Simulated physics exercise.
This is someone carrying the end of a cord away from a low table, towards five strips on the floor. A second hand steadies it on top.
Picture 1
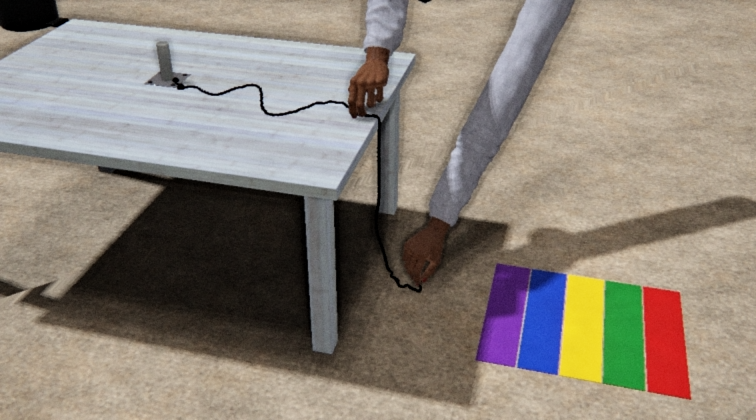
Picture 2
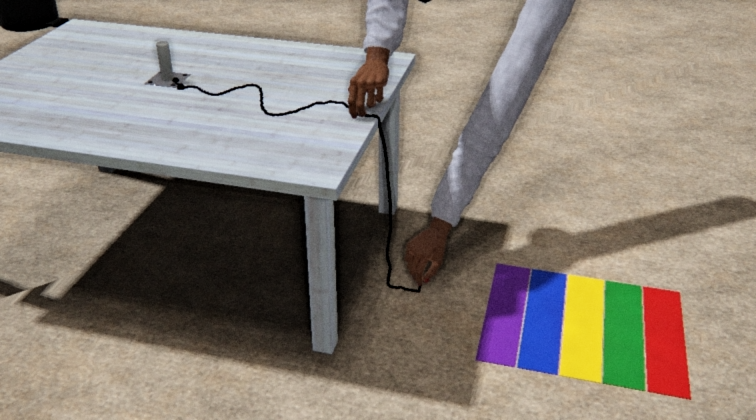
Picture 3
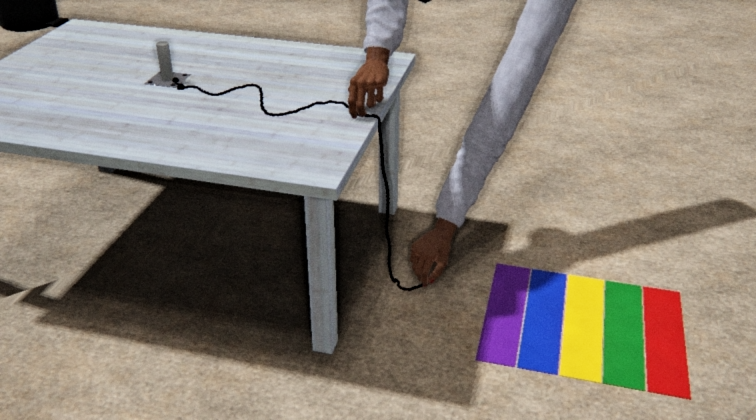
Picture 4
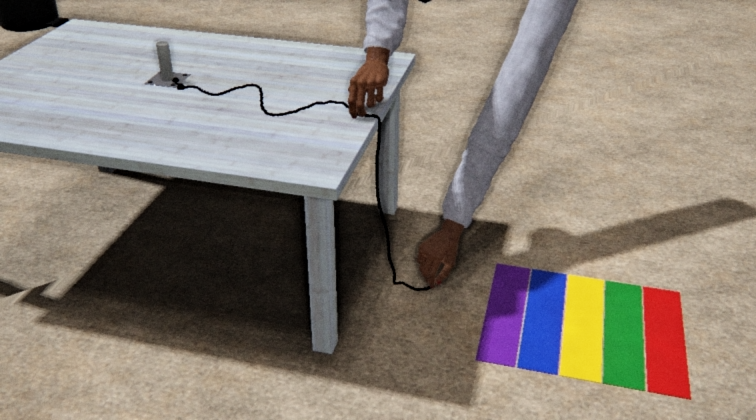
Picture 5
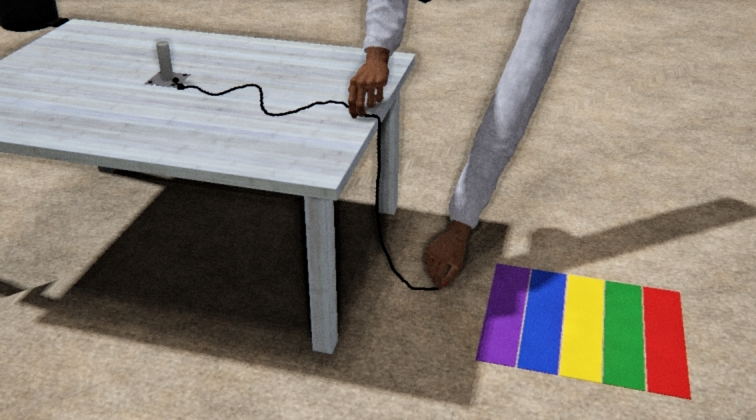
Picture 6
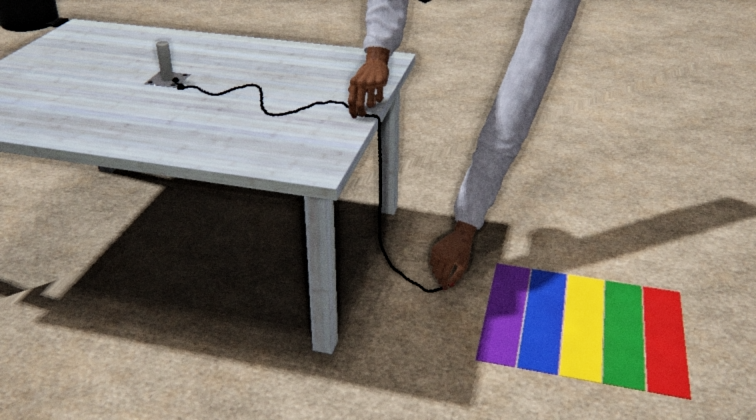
A low, pale wooden table stands on a mottled beige floor, seen from above at an angle by a still camera. A black cord winds from a small grey upright on the tabletop, under one hand at the edge, and down to another hand, left of purple, blue, yellow, green and red strips. The lower hand shifts slightly right, drawing the hanging cord into a smoother curve.
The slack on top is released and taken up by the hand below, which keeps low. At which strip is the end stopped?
The end stops over the red strip.
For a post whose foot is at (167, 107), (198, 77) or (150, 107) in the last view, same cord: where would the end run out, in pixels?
Near (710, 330), (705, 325) and (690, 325).
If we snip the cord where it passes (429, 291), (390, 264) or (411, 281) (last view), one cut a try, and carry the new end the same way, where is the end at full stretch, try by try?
In that order: (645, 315), (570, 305) and (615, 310).
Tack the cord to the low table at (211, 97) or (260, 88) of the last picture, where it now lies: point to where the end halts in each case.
Try by try, around (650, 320) and (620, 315).
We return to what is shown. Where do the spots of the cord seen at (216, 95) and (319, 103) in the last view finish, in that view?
About (244, 90), and the other about (403, 131).
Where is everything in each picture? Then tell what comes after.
End (420, 281); purple (499, 344); blue (540, 351); yellow (581, 358); green (624, 366); red (668, 374), in the first picture.
End (423, 281); cord through (192, 87) (260, 89) (296, 112) (360, 115) (389, 190) (388, 260), in the second picture.
End (428, 282), in the third picture.
End (435, 283); cord through (192, 87) (260, 89) (296, 112) (360, 115) (377, 188) (390, 261), in the fourth picture.
End (442, 284), in the fifth picture.
End (448, 285); cord through (192, 87) (260, 89) (296, 112) (360, 115) (380, 190) (388, 260), in the sixth picture.
Soon after, end near (615, 313); over green.
Then, end near (652, 319); over red.
At full stretch, end near (674, 322); over red. It gets as far as the red strip.
